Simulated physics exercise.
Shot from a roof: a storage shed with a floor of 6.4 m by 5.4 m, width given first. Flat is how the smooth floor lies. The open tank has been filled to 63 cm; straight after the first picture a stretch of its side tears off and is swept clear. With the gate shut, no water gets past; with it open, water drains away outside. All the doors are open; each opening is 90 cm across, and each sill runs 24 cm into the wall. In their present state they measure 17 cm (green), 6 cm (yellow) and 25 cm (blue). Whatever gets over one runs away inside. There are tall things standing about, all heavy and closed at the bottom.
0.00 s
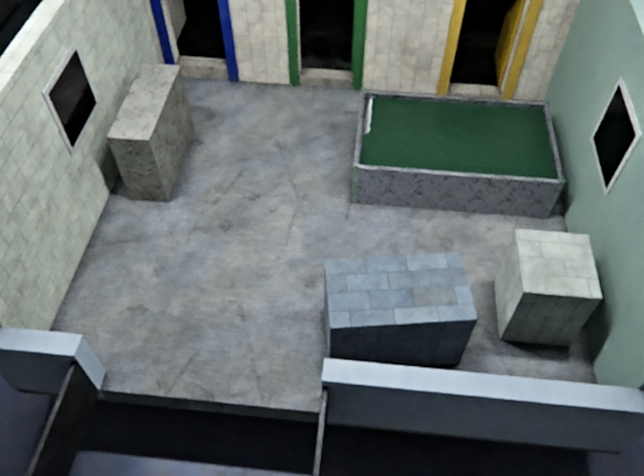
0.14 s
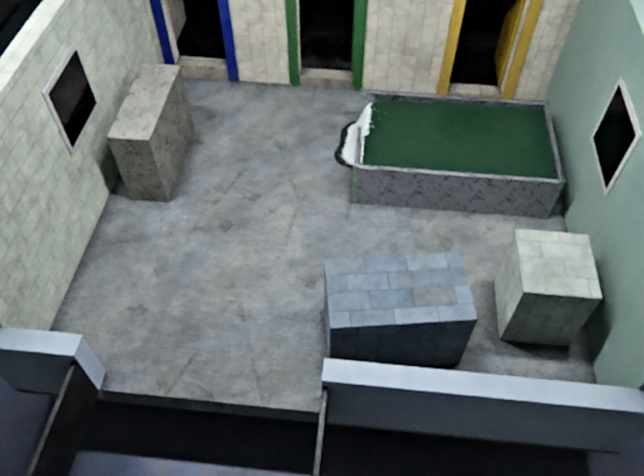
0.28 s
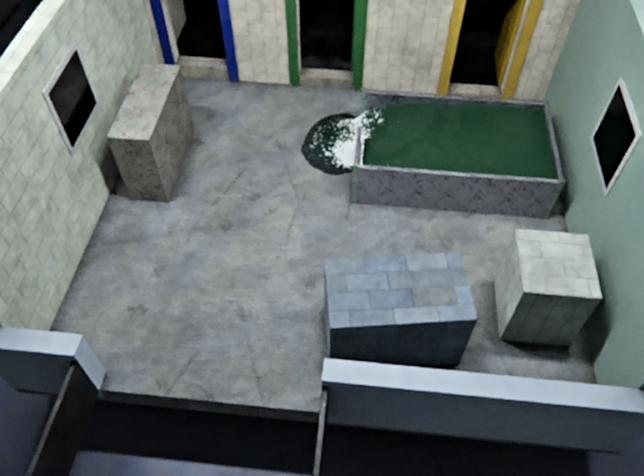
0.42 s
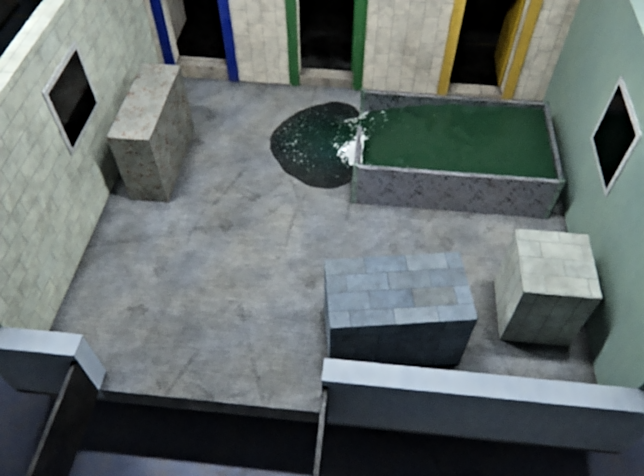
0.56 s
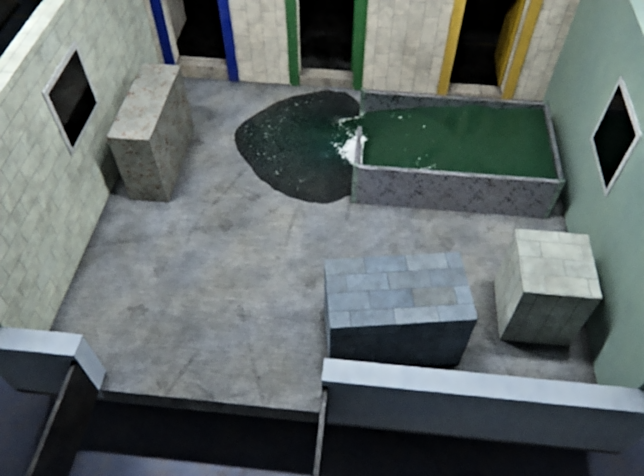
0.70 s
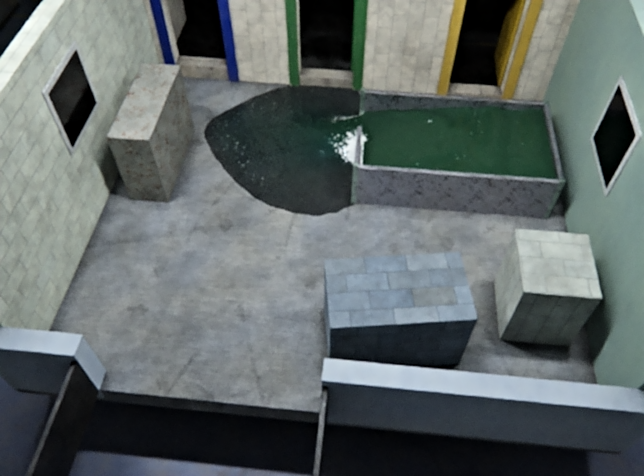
Dark green water burst out of the left end of a still, full tank, foaming white at the gap, and spread leftward across the grey floor in a widening pool that reached the green-framed doorway.
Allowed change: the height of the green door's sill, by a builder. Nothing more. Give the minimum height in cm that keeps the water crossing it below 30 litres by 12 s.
9.5 cm.
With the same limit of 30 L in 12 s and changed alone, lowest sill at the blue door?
Blue: Roughly 21 cm.
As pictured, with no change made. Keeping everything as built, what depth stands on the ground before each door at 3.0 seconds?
Lab note, cm: Green 10; yellow 0; blue 27.
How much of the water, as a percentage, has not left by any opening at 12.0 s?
Roughly 68 percent of the water remains.
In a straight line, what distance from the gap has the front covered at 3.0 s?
The front sits around 5.4 m out.
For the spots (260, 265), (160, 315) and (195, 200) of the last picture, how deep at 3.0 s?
Approx. 1 / 3 / 13 cm.
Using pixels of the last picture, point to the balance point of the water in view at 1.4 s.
The balance point sits at roughly (400, 158).
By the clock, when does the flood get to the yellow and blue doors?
Yellow door 5.5 seconds; blue door 1.1 seconds.
After 1.4 s water covers 25 % of the floor, deepest (30 cm) near (346, 139); 14 cm at the green door, 0 litres in over its 17 cm sill.
After 3.0 s water covers 45 % of the floor, deepest (33 cm) near (168, 89); 10 cm at the green door, 1 litre in over its 17 cm sill.
After 12.0 s water covers 90 % of the floor, deepest (8 cm) near (158, 88); 6 cm at the green door, 1 litre in over its 17 cm sill.
At the green door as built, the water arrived by 0.7 s and peaked near 14 cm at 1.4 s.
With a sill of 8 cm, 49 litres would have come in within the 12 s; with 11 cm, 16 litres. So under 30 litres takes about 9.5 cm.
